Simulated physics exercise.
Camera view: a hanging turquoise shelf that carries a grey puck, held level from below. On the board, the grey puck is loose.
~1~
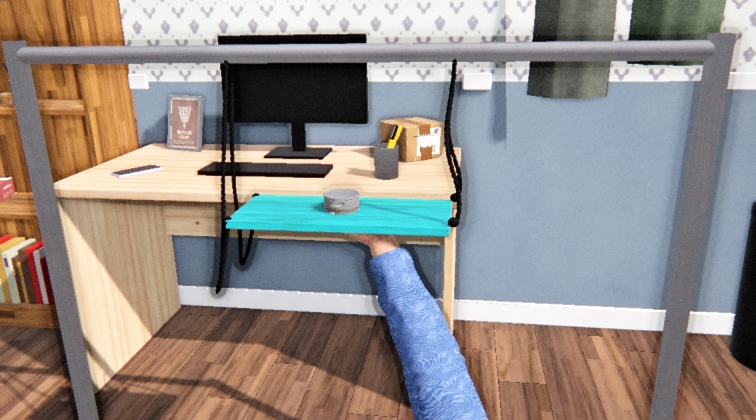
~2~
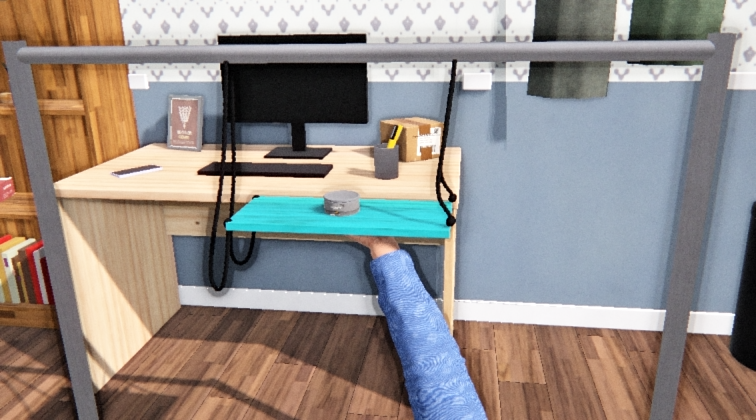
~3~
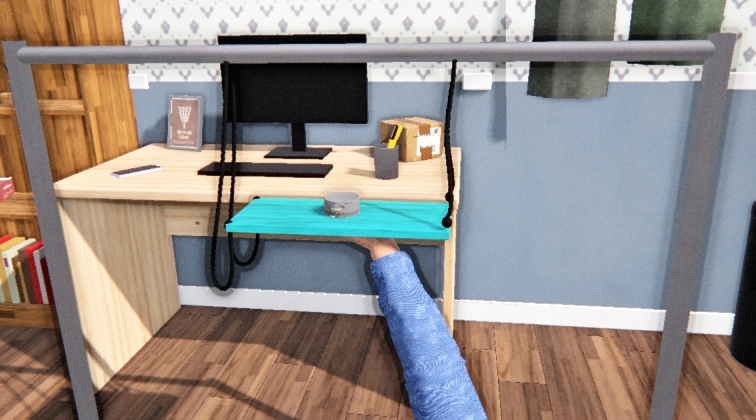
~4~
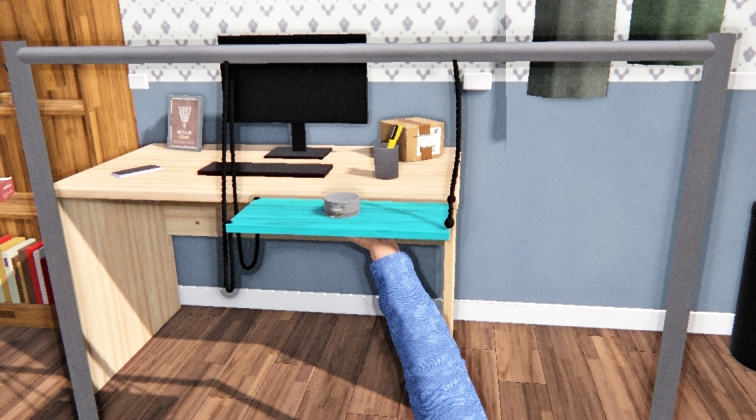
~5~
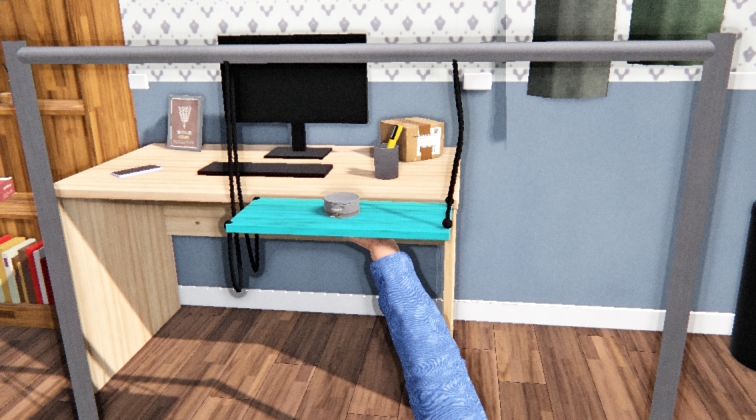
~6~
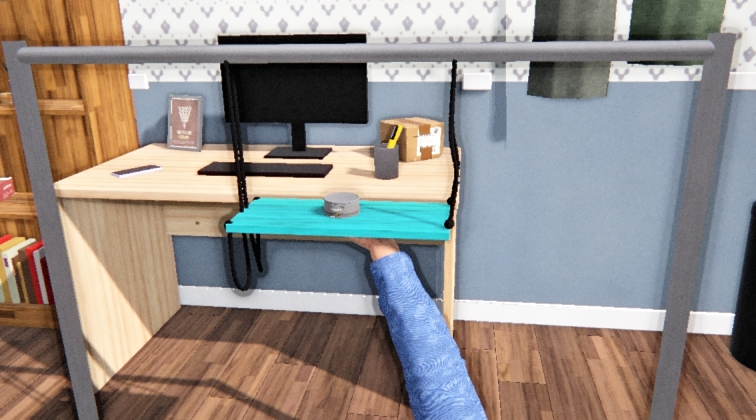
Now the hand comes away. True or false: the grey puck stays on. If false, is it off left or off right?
False, off left.
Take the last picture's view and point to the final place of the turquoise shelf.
It finishes at (400, 287).
Then, 0.60 s after the last picture, board tipped 39° down to the left; puck falling.
Then, 1.22 s after the last picture, board tipped 50° down to the left; puck on the floor.
At rest, board tipped 46° down to the left; puck on the floor. The grey puck drops leftwards.
